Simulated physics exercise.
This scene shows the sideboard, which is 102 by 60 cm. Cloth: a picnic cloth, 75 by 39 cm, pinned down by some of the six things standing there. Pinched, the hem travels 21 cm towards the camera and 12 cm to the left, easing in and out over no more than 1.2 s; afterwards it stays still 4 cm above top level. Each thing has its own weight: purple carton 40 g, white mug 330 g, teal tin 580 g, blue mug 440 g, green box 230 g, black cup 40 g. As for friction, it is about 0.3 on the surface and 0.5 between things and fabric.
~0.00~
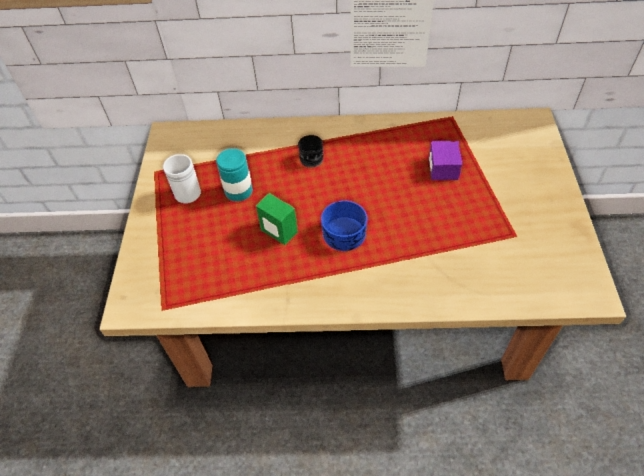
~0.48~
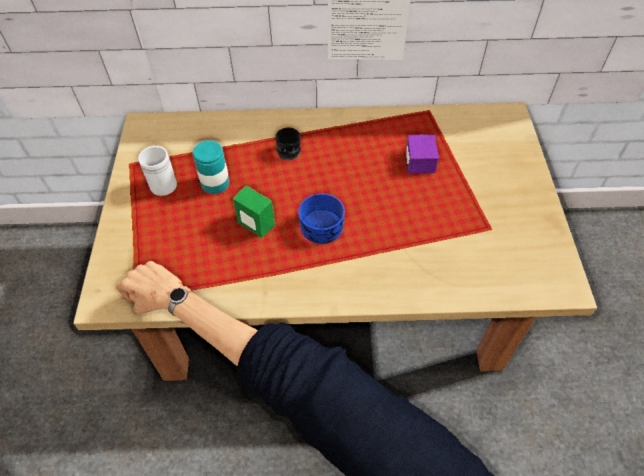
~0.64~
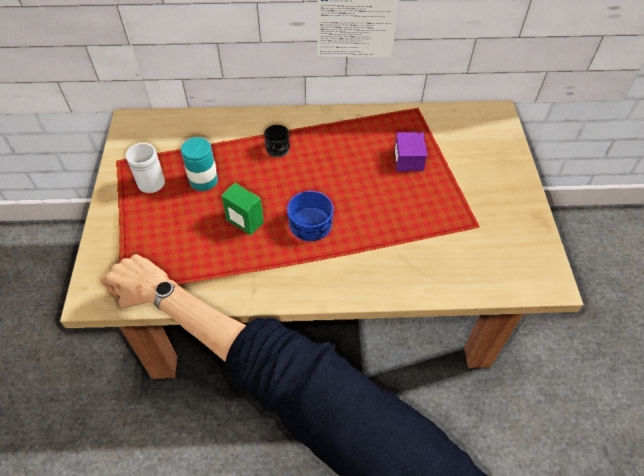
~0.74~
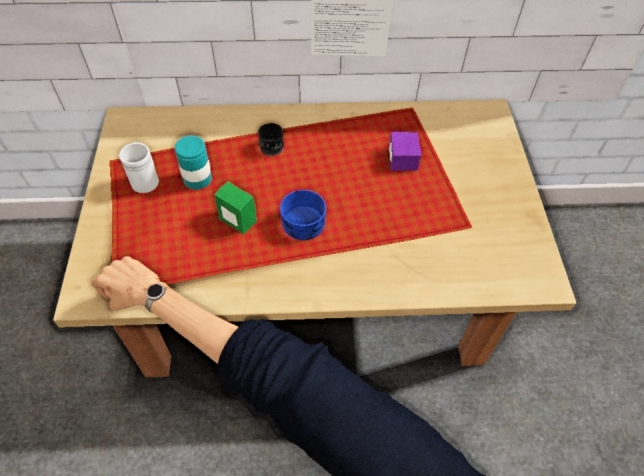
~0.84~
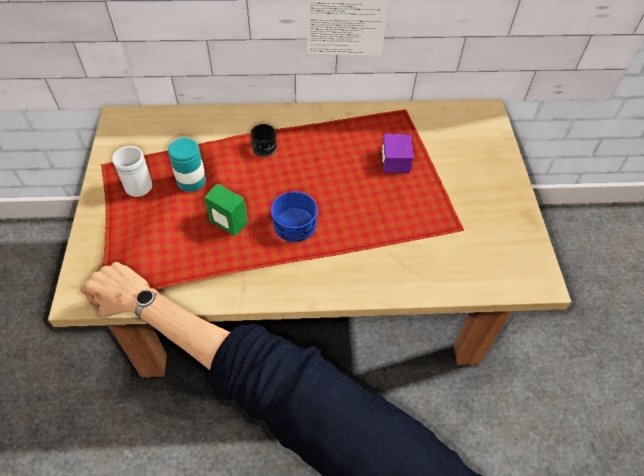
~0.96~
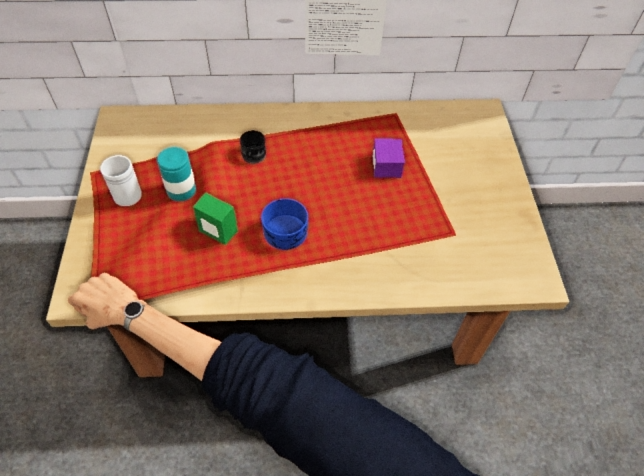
A hand gripping the near-left corner of a red cloth drags it slightly left and forward, the six items riding along.
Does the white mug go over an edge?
It will not last up there.
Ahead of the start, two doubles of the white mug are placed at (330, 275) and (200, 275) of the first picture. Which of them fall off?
So the first copy ends up below, while the second copy ends up below.
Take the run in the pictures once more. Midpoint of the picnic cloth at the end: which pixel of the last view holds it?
(203, 269) or thereabouts.
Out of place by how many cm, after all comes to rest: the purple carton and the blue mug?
The purple carton ends around 25 cm from its start and the blue mug around 25 cm.
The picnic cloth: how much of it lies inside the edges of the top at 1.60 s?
Roughly 75%.
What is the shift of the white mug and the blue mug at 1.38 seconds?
Shift - white mug 20 cm, blue mug 15 cm.
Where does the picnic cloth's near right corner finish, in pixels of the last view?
(407, 312).
After 1.2 s, 95 % of the picnic cloth is still over the top; white mug 12 cm off its start, green box 11 cm off its start, teal tin 11 cm off its start.
After 1.4 s, 85 % of the picnic cloth is still over the top; white mug 19 cm off its start, green box 18 cm off its start, teal tin 18 cm off its start.
After 1.6 s, 75 % of the picnic cloth is still over the top; white mug 24 cm off its start at (40, 230), green box 24 cm off its start at (155, 285), teal tin 24 cm off its start at (105, 220).
After 1.8 s, 75 % of the picnic cloth is still over the top; white mug over the edge, green box 28 cm off its start, teal tin 27 cm off its start.
After 3.4 s, 70 % of the picnic cloth is still over the top; white mug over the edge, green box over the edge, teal tin 28 cm off its start at (86, 234), black cup 26 cm off its start at (188, 203).
